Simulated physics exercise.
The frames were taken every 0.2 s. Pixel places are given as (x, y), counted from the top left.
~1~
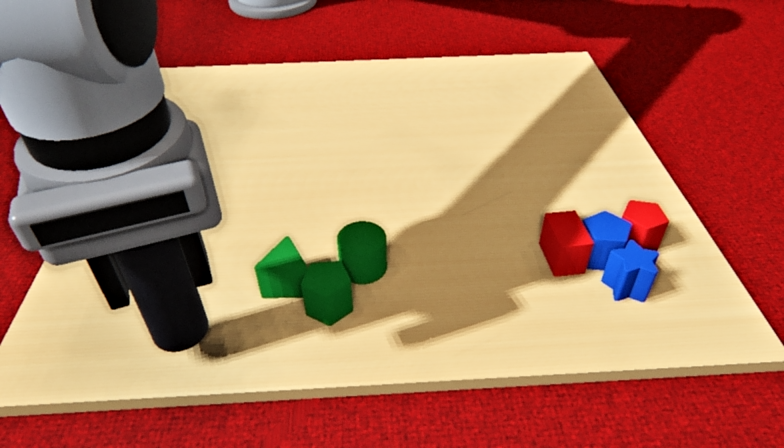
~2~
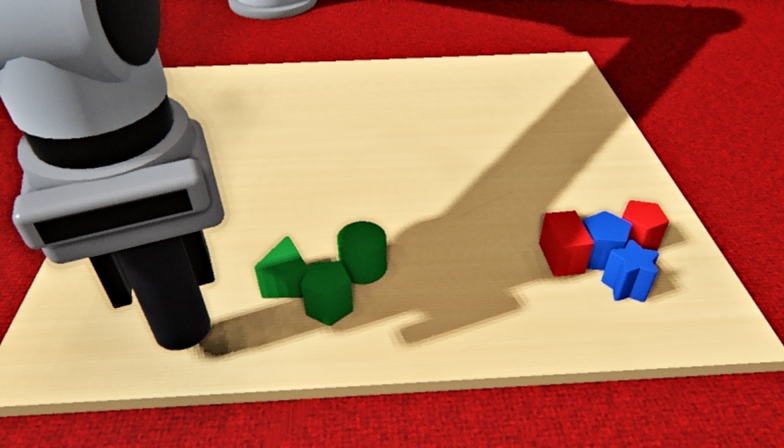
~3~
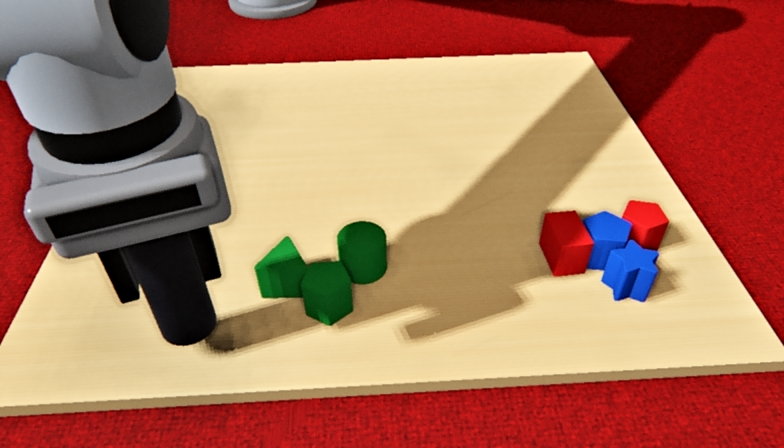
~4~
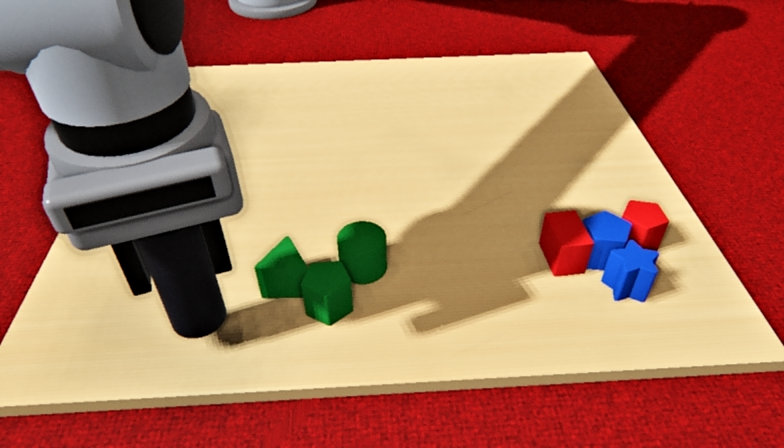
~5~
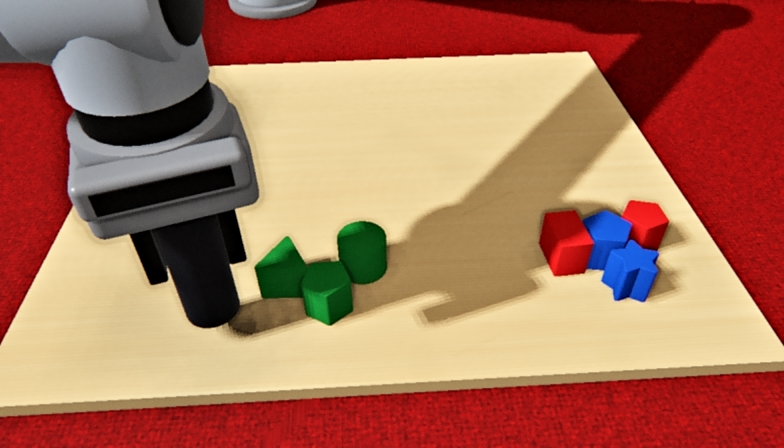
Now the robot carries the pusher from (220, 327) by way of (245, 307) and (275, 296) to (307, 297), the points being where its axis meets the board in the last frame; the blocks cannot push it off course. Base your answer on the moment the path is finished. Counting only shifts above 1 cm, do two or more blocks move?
Short answer: Yes.
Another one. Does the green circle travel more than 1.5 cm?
My answer is no.
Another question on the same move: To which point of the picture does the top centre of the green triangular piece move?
It will end up at (319, 238).
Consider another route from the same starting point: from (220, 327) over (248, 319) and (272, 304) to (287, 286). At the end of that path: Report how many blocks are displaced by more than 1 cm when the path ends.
Put simply, one block is moved more than 1 cm.
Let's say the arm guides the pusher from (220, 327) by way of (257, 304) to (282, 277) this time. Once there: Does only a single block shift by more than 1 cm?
Answer: Yes.
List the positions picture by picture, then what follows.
In the first frame, pusher tip at (181, 330); block tops, green triangular piece at (283, 256); green pentagon at (326, 276); green circle at (362, 237).
In the second frame, pusher at (183, 329); blocks unchanged.
In the third frame, pusher at (189, 325); blocks unchanged.
In the fourth frame, pusher at (200, 318); blocks unchanged.
In the fifth frame, pusher at (213, 308); green triangular piece at (283, 256); green pentagon at (326, 276); green circle at (362, 237).
On the path given first. Halfway along, pusher at (256, 280); green triangular piece at (297, 247), turned 20° clockwise.
At the end, pusher at (304, 278); green triangular piece at (319, 238), turned 10° clockwise; green pentagon at (346, 278), turned 15° clockwise; green circle in place.
